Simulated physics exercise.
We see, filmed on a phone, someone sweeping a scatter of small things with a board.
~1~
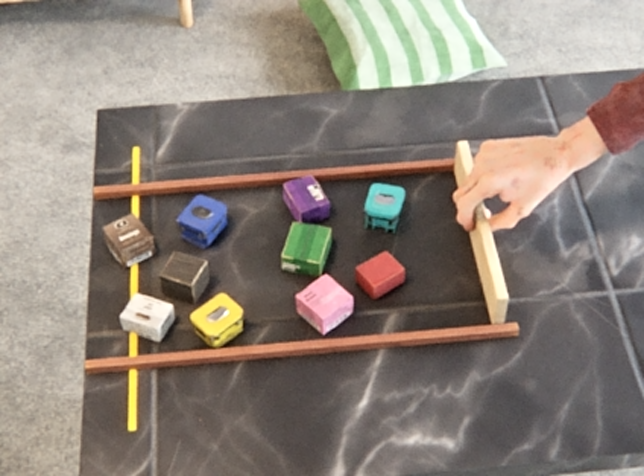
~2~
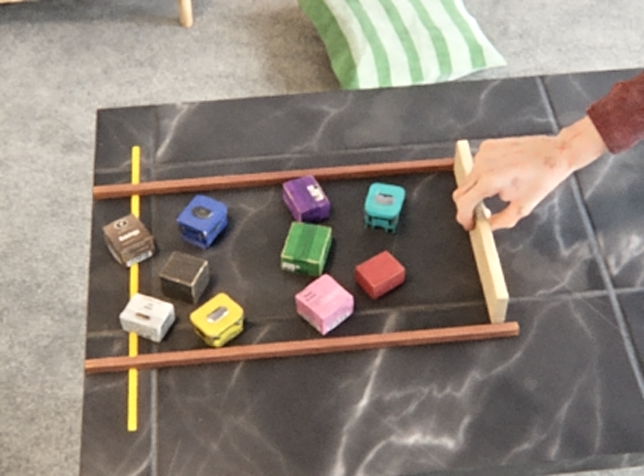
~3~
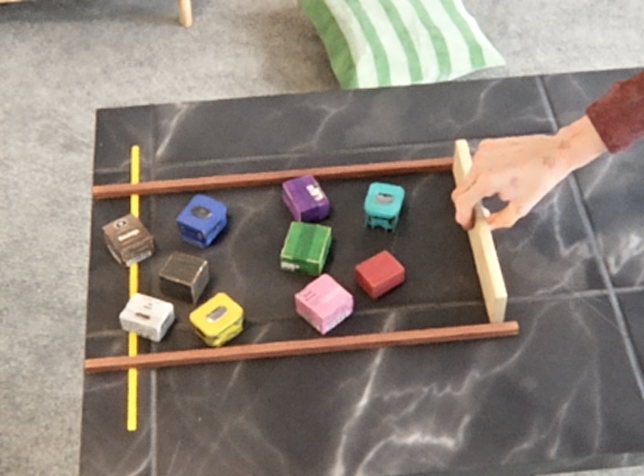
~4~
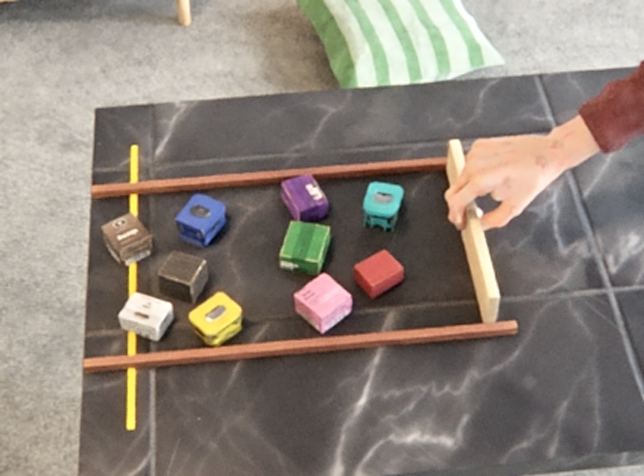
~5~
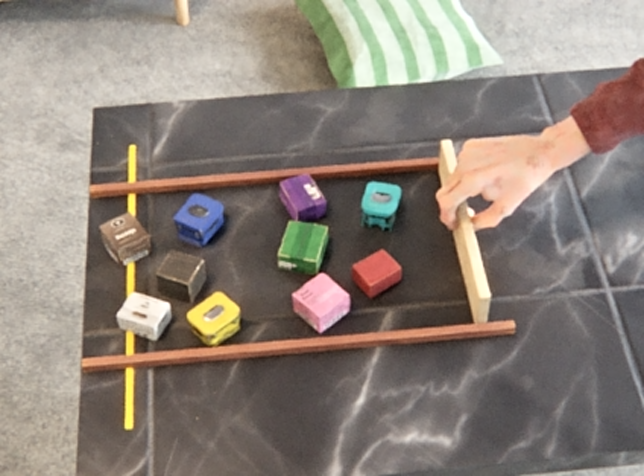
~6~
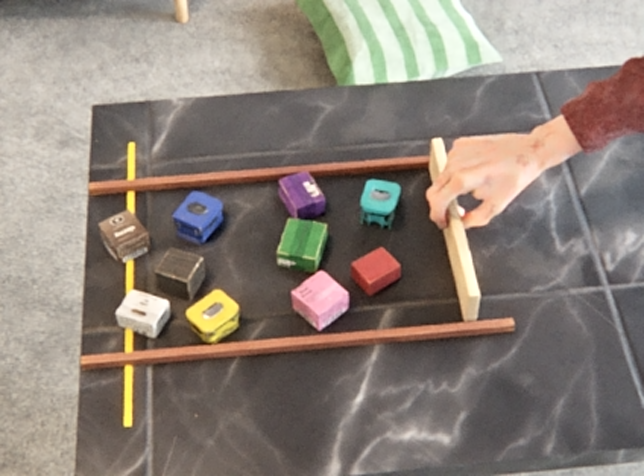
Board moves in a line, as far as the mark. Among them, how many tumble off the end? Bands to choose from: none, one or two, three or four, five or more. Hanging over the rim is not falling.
Final answer: Five or more.
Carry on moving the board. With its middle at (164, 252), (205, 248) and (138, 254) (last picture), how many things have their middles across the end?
Past-the-end tally - position 1: 2, position 2: 0, position 3: 5.
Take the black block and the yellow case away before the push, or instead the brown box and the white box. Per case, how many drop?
The count is 3 in one try and 3 in the other, in that order.
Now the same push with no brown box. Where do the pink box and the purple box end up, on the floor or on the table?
Well, the pink box is still there while the purple box is still there.
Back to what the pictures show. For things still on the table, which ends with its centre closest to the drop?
That would be the green box.
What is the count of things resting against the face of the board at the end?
Contact count: 4.
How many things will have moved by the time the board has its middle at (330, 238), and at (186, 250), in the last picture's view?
At the one place 5, at the other 10.
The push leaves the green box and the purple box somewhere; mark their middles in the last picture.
In the last picture the green box sits at (83, 261) while the purple box sits at (108, 198).
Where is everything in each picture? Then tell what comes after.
The first frame shows brown box (129, 241); white box (148, 317); black block (185, 278); board (479, 230); tape (134, 274).
The second frame shows white box (148, 318); turquoise case (384, 208).
The third frame shows black block (184, 278); pink box (324, 304).
The fourth frame shows brown box (127, 239); board (471, 229).
The fifth frame shows white box (144, 316); green box (303, 247).
The sixth frame shows brown box (125, 237); white box (144, 314); black block (180, 274); board (453, 227); tape (130, 270).
Early on, none off yet; brown box at rest near (125, 237); white box at rest near (144, 314); black block at rest near (180, 274).
A while later, none off yet; brown box at rest near (125, 237); white box moving near (135, 313); black block travelled a little near (170, 281).
Finally, the number that fall off is five or more; lost, yellow case, blue case, black block, white box and brown box.
